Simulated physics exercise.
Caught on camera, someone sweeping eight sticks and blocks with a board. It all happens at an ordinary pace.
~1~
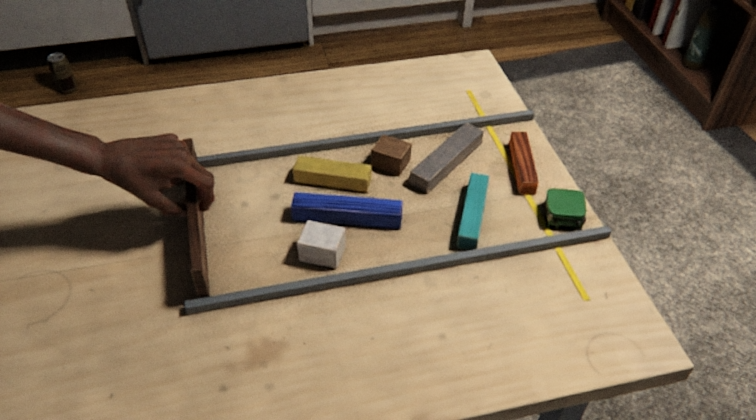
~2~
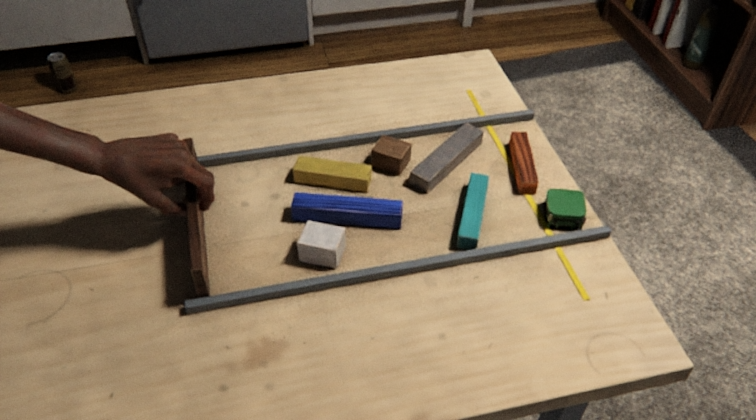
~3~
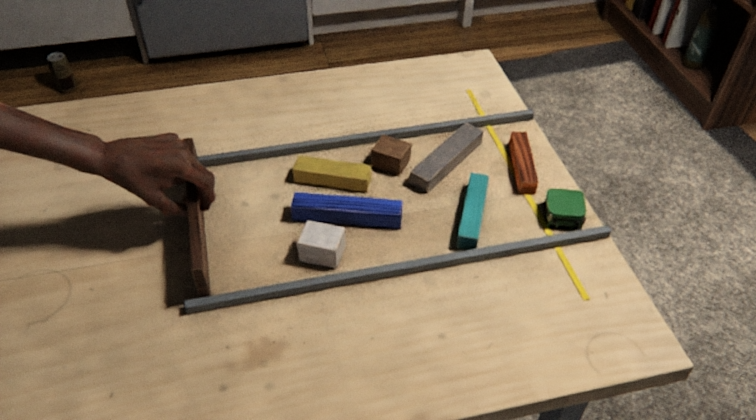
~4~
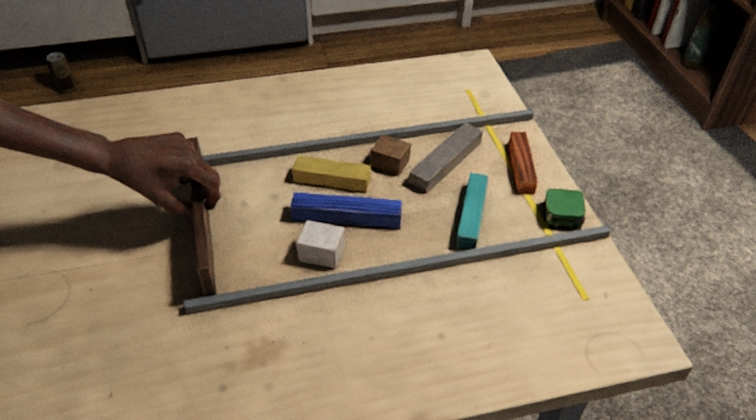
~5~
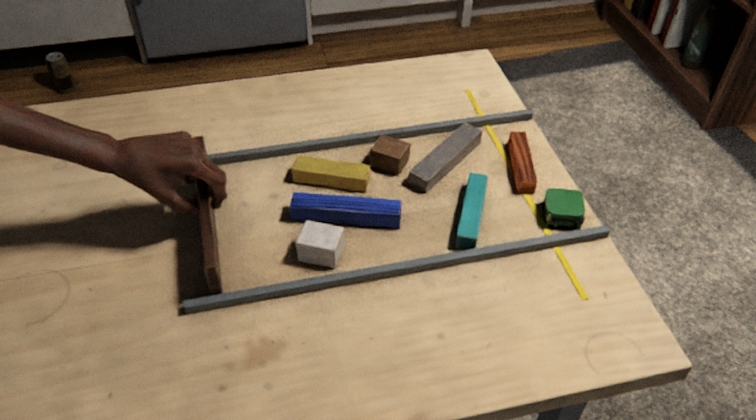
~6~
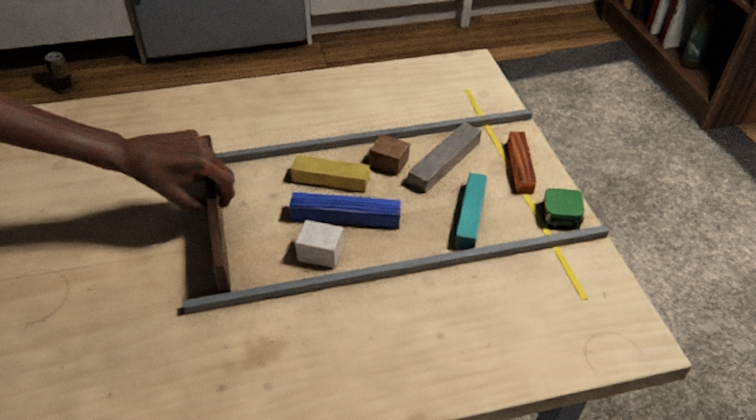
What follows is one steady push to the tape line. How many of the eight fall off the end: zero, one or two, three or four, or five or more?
As it turns out, the number that fall off is three or four.
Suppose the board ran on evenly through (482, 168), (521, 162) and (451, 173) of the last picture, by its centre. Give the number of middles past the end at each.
Past the end: 3, 4 and 1.
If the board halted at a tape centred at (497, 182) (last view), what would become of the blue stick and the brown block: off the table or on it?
The blue stick survives, the brown block survives.
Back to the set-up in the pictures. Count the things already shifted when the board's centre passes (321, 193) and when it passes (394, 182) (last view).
At the one place 3, at the other 7.
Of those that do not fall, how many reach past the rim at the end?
The number is 2.
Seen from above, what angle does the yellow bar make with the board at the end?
About 40°.
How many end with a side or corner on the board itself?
3 of them.
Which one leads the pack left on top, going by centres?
It is the blue stick.
Soon after, none off yet; green case at rest near (562, 209); orange stick at rest near (521, 162); turquoise stick at rest near (472, 210).
After that, none off yet; green case displaced a little near (578, 210); orange stick displaced a little near (548, 156); turquoise stick displaced about its own width near (550, 200).
In the end, the number that fall off is three or four; gone, grey bar, turquoise stick, orange stick and green case.
